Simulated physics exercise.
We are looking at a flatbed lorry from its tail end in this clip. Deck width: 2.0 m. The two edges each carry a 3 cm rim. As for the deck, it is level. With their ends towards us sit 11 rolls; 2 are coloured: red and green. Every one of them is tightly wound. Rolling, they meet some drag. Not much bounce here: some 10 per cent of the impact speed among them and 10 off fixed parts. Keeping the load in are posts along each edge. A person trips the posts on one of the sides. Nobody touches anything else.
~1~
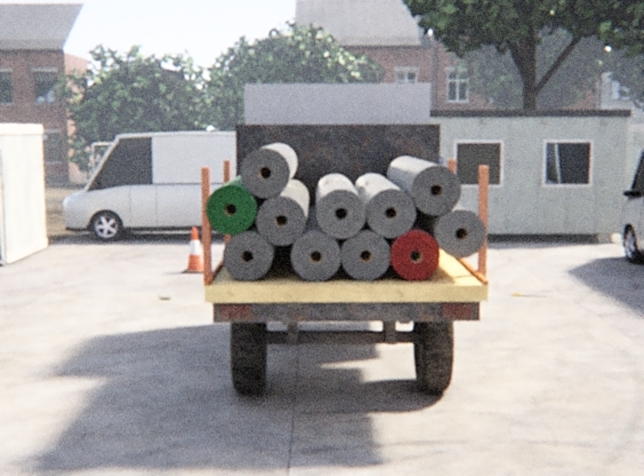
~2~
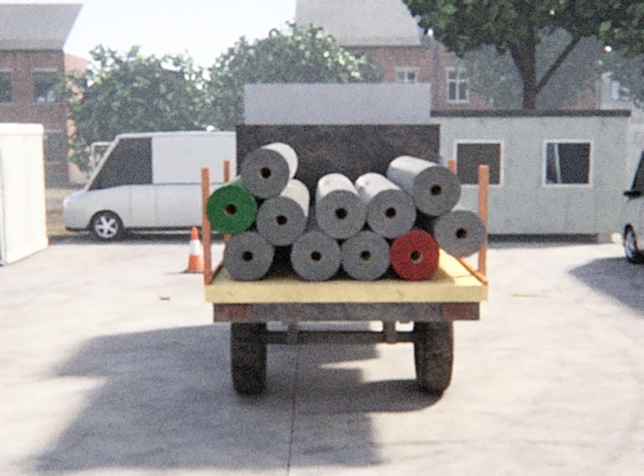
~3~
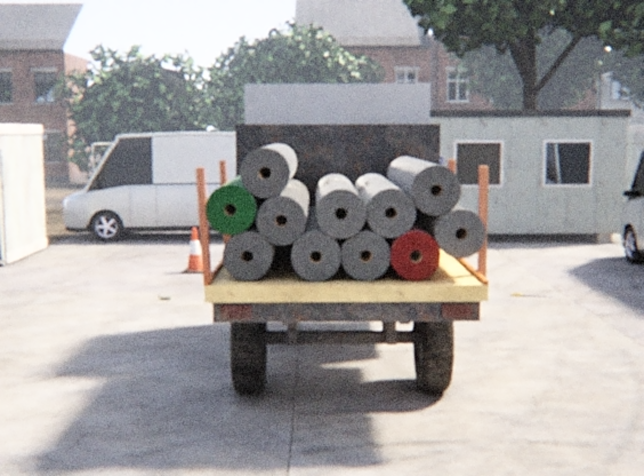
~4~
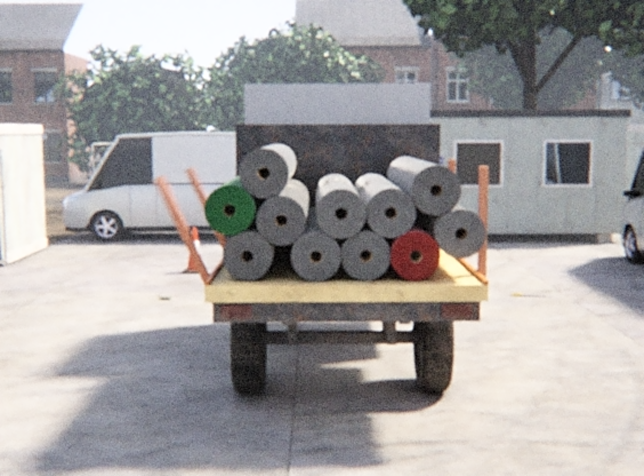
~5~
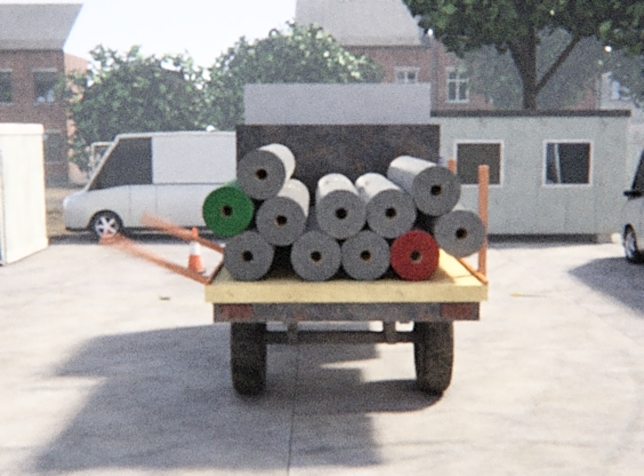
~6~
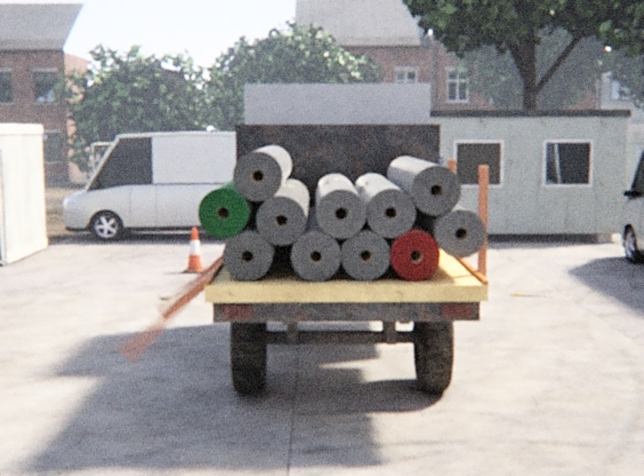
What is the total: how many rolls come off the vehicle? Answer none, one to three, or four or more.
The answer is one to three.
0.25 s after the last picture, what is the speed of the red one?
About 0.0 m/s.
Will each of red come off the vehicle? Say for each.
Result - red is retained.
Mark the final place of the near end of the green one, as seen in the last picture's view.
Near pixel (54, 419).
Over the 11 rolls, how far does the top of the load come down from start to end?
It sits roughly 15 cm lower at the end.
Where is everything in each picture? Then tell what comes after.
Red at (416, 256), green at (231, 210); sides still shut; the deck is level; 4 of the 11 make up the bottom layer, in the first frame.
Red at (416, 256), green at (231, 210); both sides upright, in the second frame.
Red at (416, 256), green at (231, 210); both sides upright, in the third frame.
Red at (416, 256), green at (229, 210); left posts out by 25°, tip at (161, 182), in the fourth frame.
Red at (416, 256), green at (227, 211); left posts out by 65°, tip at (106, 240), in the fifth frame.
Red at (416, 256), green at (223, 213); left posts out by 130°, tip at (129, 352), in the sixth frame.
Then, 0.3 s after the last picture, red is on the deck, 50 cm from the right edge; green is dropping off the left side; 1 gone from the deck.
Then, 0.5 s after the last picture, green is dropping off the left side; no change for red; 1 gone from the deck.
Then, 0.7 s after the last picture, green is dropping off the left side; no change for red; 2 gone from the deck.
At rest (3.4 s after the last picture), red is on the deck, 50 cm from the right edge; green is down on the left; 2 gone from the deck.
